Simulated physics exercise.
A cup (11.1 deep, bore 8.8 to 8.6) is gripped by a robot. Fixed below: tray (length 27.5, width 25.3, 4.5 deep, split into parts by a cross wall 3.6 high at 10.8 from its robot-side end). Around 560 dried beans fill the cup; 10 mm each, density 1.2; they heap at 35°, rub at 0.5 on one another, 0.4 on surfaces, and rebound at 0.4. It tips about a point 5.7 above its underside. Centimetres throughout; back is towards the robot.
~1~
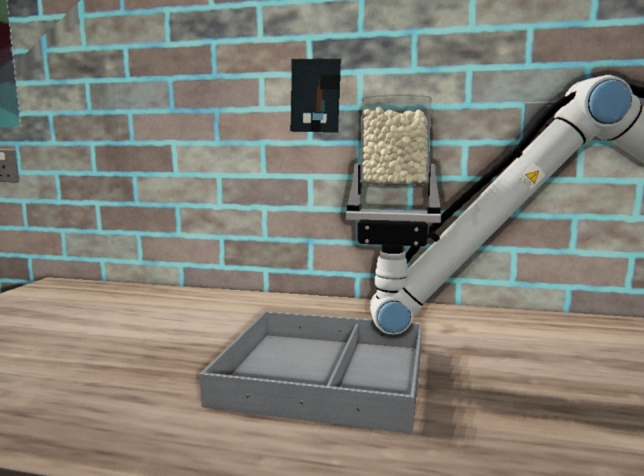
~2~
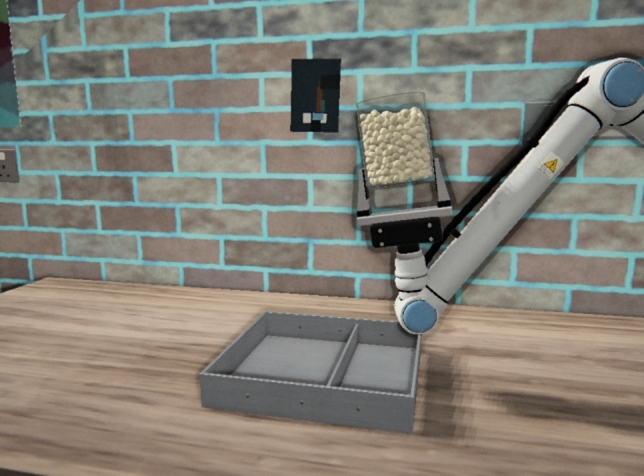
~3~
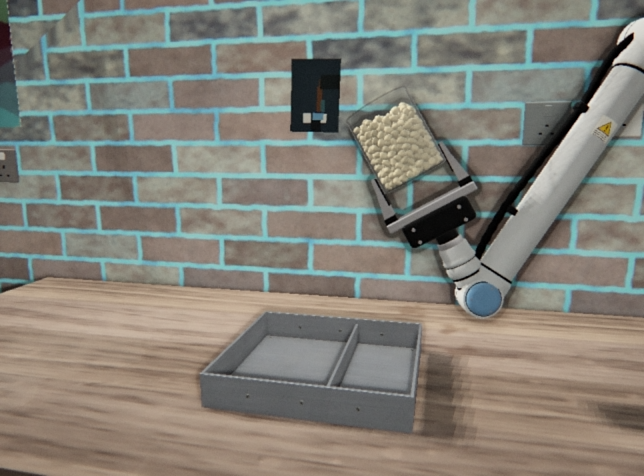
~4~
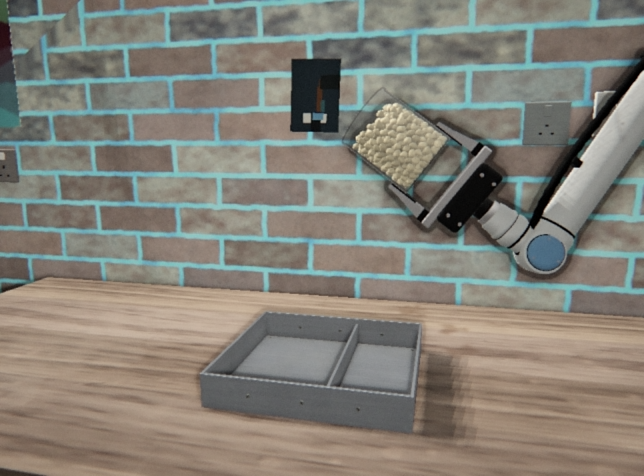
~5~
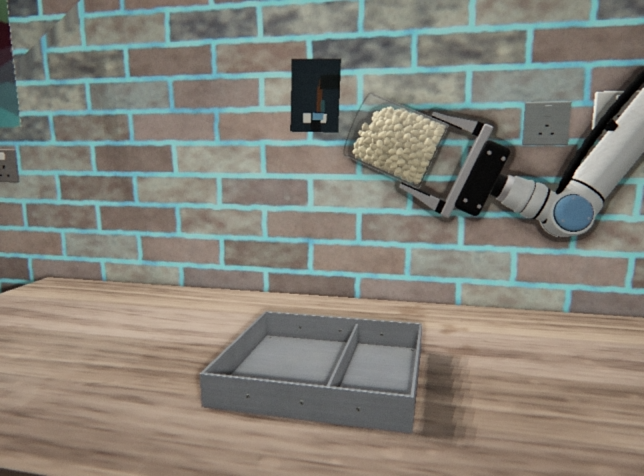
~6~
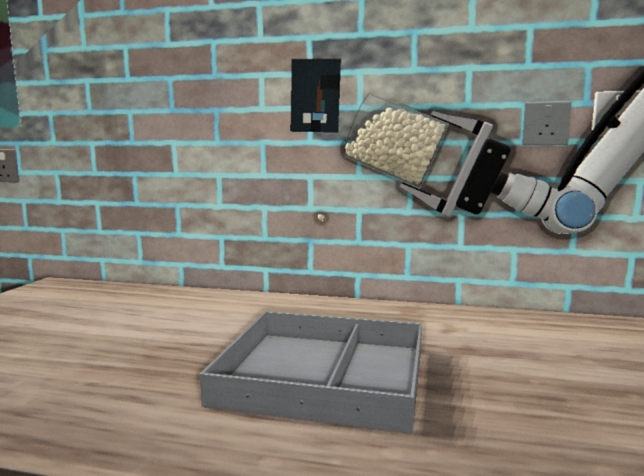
A robot arm held a clear cup full of pale beans above a gray divided tray and tilted it steadily over to the left, until a single bean dropped from its lip.
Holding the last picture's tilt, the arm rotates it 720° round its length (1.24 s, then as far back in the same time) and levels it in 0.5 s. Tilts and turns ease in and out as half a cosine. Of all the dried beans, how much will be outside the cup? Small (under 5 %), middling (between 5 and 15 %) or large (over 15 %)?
Outside the cup the share is middling, between 5 and 15 %.
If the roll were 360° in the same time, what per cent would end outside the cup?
In that case some 10 per cent.
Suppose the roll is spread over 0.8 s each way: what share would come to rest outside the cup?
Then about 5 per cent.
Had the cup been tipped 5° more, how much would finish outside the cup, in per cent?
It would be near 15 per cent.
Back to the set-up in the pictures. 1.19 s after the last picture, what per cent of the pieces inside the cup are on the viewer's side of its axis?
Roughly 55 per cent.
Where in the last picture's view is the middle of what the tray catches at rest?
Around (287, 369).
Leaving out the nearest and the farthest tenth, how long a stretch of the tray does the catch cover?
Some 12 cm.
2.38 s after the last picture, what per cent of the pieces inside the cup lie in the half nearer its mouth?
Some 35 per cent.
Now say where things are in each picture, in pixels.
The first picture shows cup middle at (395, 142), upright; upper third of the load around (395, 125), from x 365 to 425, top at y 110; 557 in the cup.
The second picture shows cup middle at (395, 142), tipped 9°; upper third of the load around (395, 126), from x 365 to 430, top at y 110.
The third picture shows cup middle at (396, 142), tipped 30°; upper third of the load around (395, 127), from x 360 to 440, top at y 105.
The fourth picture shows cup middle at (396, 142), tipped 53°; upper third of the load around (395, 128), from x 355 to 440, top at y 105.
The fifth picture shows cup middle at (396, 141), tipped 67°; upper third of the load around (397, 128), from x 355 to 440, top at y 110.
The sixth picture shows cup middle at (396, 141), tipped 68°; upper third of the load around (399, 128), from x 320 to 440, top at y 110; 556 in the cup, 1 in flight or on a rim.
Then, 1.19 s later, tipped 68°, highest piece 39 above the table; 528 in the cup, 24 in the far-side part, 5 in flight or on a rim.
Then, 2.38 s later, tipped 68°, highest piece 39 above the table; 507 in the cup, 44 in the far-side part, 1 on the table or floor, 5 in flight or on a rim.
Then, 3.18 s later, upright, highest piece 41 above the table; 504 in the cup, 52 in the far-side part, 1 on the table or floor.
Then, 3.88 s later, upright, highest piece 41 above the table; 504 in the cup, 52 in the far-side part, 1 on the table or floor.
At rest, 504 in the cup, 52 in the far-side part, 1 on the table or floor. That is 10 % outside the cup.
